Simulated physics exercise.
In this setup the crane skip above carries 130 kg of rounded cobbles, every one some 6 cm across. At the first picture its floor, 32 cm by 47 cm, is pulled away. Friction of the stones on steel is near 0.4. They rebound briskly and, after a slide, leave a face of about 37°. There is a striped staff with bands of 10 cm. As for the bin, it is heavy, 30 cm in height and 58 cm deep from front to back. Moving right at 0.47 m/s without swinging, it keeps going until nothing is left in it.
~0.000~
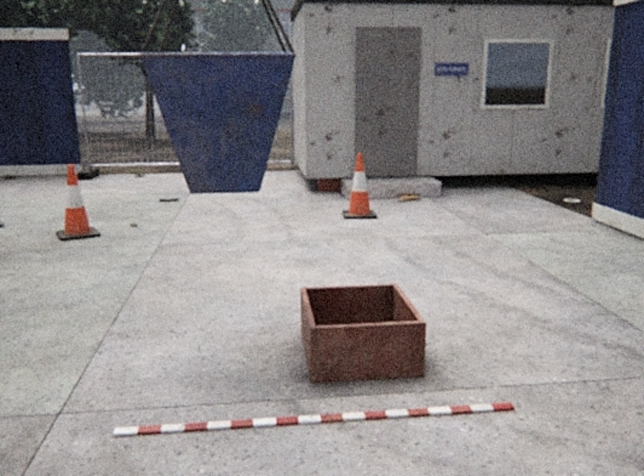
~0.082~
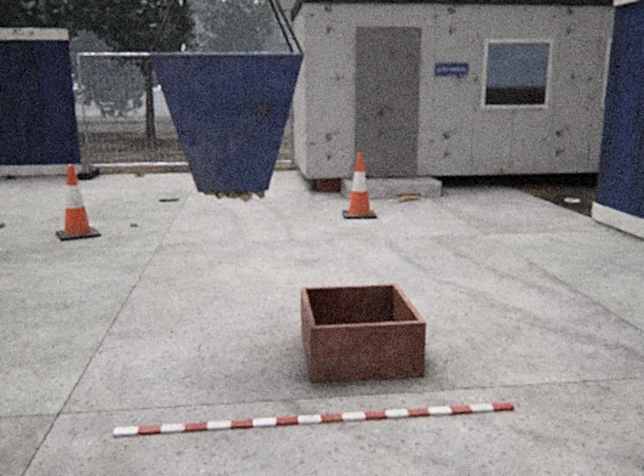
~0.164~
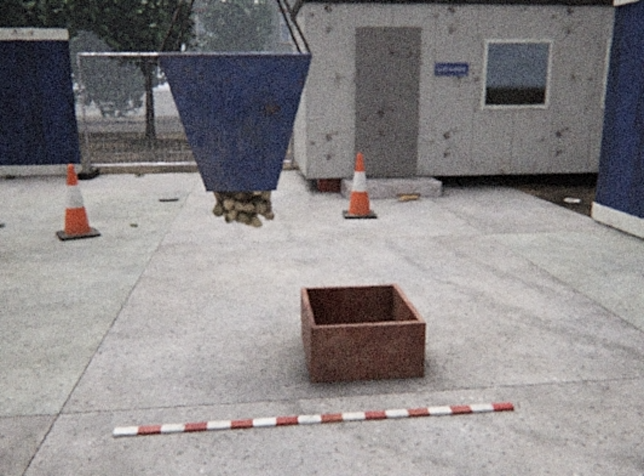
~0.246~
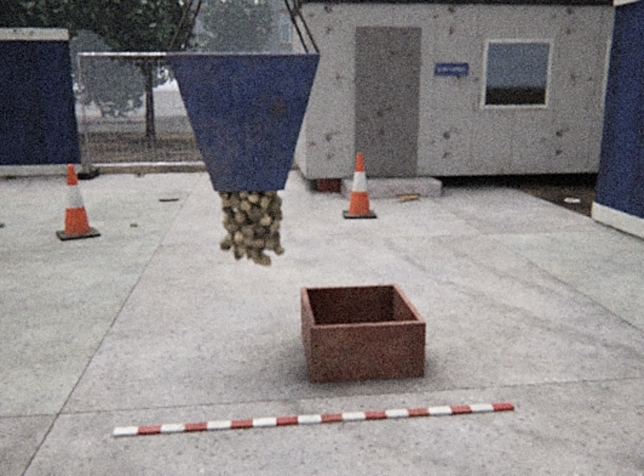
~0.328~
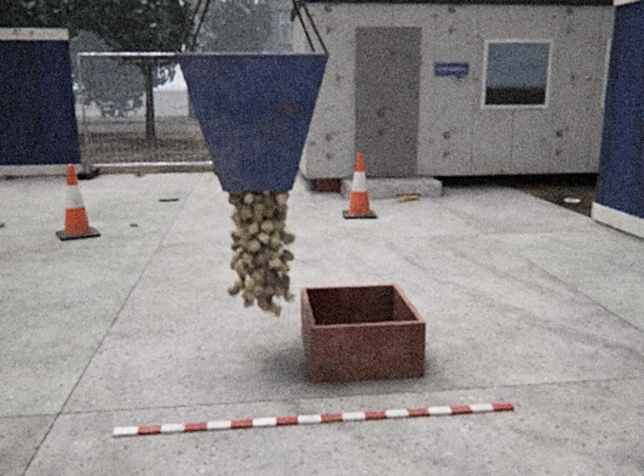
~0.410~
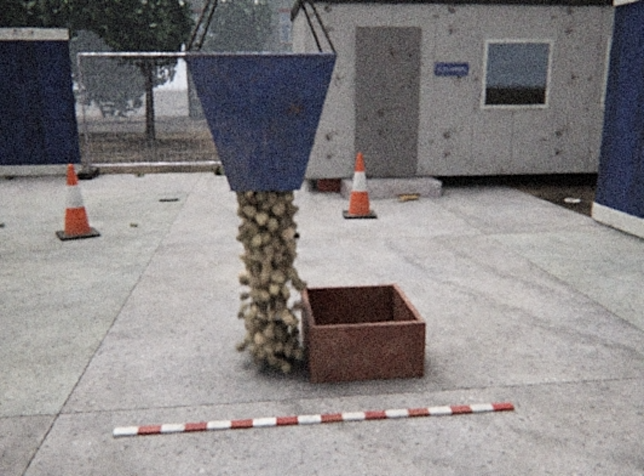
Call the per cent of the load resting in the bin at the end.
Around 12 percent.
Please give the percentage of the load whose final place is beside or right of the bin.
Near 5 percent, give or take.
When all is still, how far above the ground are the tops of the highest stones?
Some 18 cm high.
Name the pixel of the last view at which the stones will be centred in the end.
Middle at rest: Roughly (266, 353).
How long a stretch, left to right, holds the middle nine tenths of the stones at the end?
Horizontal spread approx 110 cm.
After 0.7 s, 0 % in the crane skip, 92 % falling or lying left of the bin, 7 % falling or lying in the bin, 1 % falling or lying beside or right of the bin; the stones farthest right are at (351, 313).
After 1.1 s, 0 % in the crane skip, 84 % falling or lying left of the bin, 12 % falling or lying in the bin, 4 % falling or lying beside or right of the bin; the stones farthest right are at (399, 330).
After 1.7 s, 0 % in the crane skip, 83 % falling or lying left of the bin, 12 % falling or lying in the bin, 4 % falling or lying beside or right of the bin; the stones farthest right are at (403, 331).
After 2.6 s, 0 % in the crane skip, 83 % falling or lying left of the bin, 12 % falling or lying in the bin, 4 % falling or lying beside or right of the bin; the stones farthest right are at (403, 331).
After 4.5 s, 0 % in the crane skip, 83 % left of the bin, 12 % in the bin, 4 % beside or right of the bin; the stones farthest right are at (403, 331).
